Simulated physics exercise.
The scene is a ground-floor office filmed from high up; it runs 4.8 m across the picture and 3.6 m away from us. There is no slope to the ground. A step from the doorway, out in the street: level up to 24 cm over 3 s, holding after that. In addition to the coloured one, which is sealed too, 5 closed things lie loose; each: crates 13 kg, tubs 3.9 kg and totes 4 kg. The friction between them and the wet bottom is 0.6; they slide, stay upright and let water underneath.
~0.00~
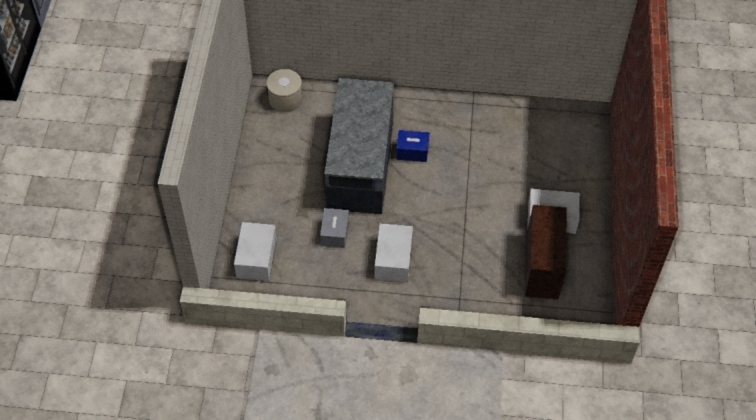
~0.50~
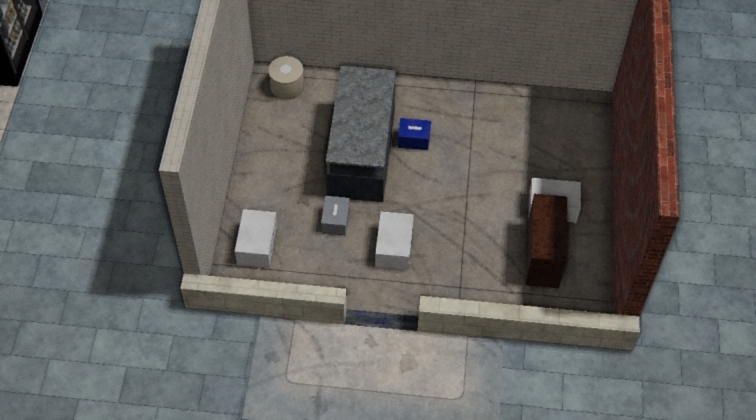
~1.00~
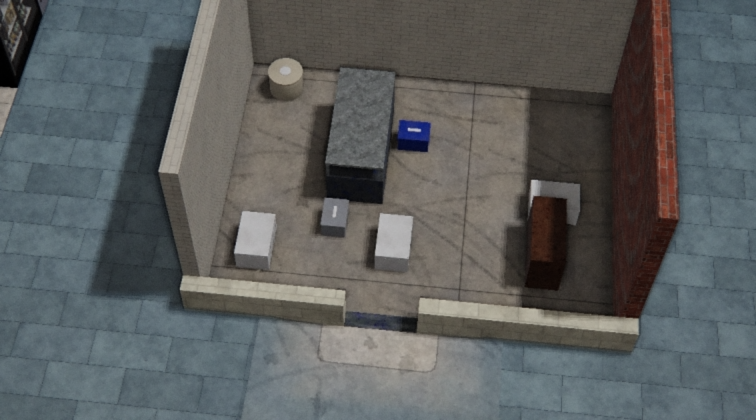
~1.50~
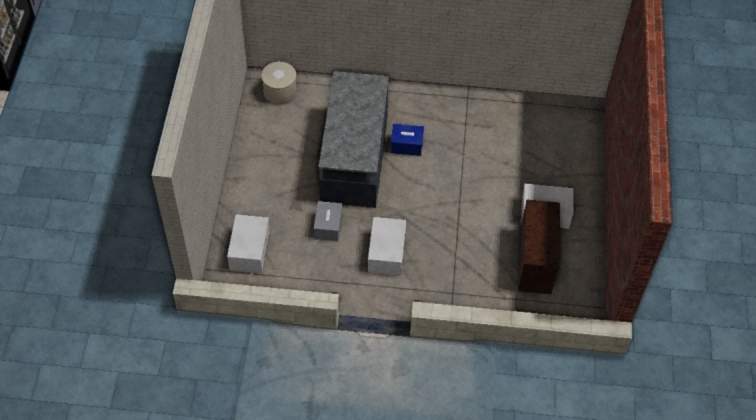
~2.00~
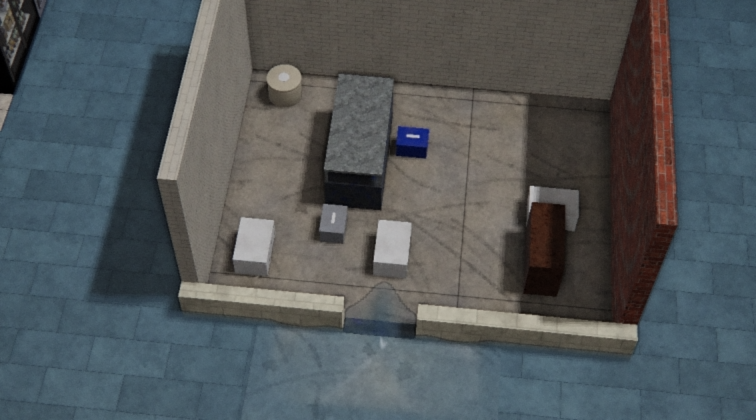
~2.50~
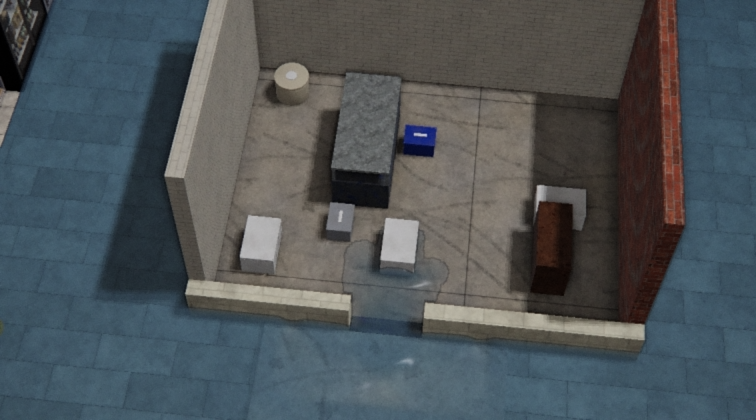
In a roofless office, water spreads across the street outside and in through the doorway.
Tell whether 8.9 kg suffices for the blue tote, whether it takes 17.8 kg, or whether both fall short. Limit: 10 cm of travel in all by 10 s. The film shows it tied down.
It takes 17.8 kg.
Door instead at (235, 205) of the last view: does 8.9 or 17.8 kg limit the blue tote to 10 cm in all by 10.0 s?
Note: The lighter mass keeps it.
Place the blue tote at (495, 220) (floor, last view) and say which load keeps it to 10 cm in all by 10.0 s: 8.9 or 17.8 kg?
Here only the heavier suffices.
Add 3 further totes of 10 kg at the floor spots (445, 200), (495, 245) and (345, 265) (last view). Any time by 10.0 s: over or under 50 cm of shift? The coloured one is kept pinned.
Result, in turn - exceeds it; falls shy; exceeds it.
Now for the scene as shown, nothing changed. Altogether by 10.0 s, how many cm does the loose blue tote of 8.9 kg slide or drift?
It covers about 120 cm altogether.
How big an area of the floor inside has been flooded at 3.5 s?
4.5 m2.
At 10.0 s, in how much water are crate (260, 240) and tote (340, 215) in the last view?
Around 5 cm and 11 cm.
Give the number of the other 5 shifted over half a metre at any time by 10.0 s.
I count 3.
After 3.5 s the blue tote would be 0 cm from its start with 8.9 kg and 0 cm from its start with 17.8 kg; 0 cm of water round it then.
After 4.5 s the blue tote would be 4 cm from its start with 8.9 kg and 2 cm from its start with 17.8 kg; 1 cm of water round it then.
After 7.0 s the blue tote would be 53 cm from its start with 8.9 kg and 3 cm from its start with 17.8 kg; 5 cm of water round it then.
After 10.0 s the blue tote would be 95 cm from its start with 8.9 kg and 3 cm from its start with 17.8 kg; 10 cm of water round it then.
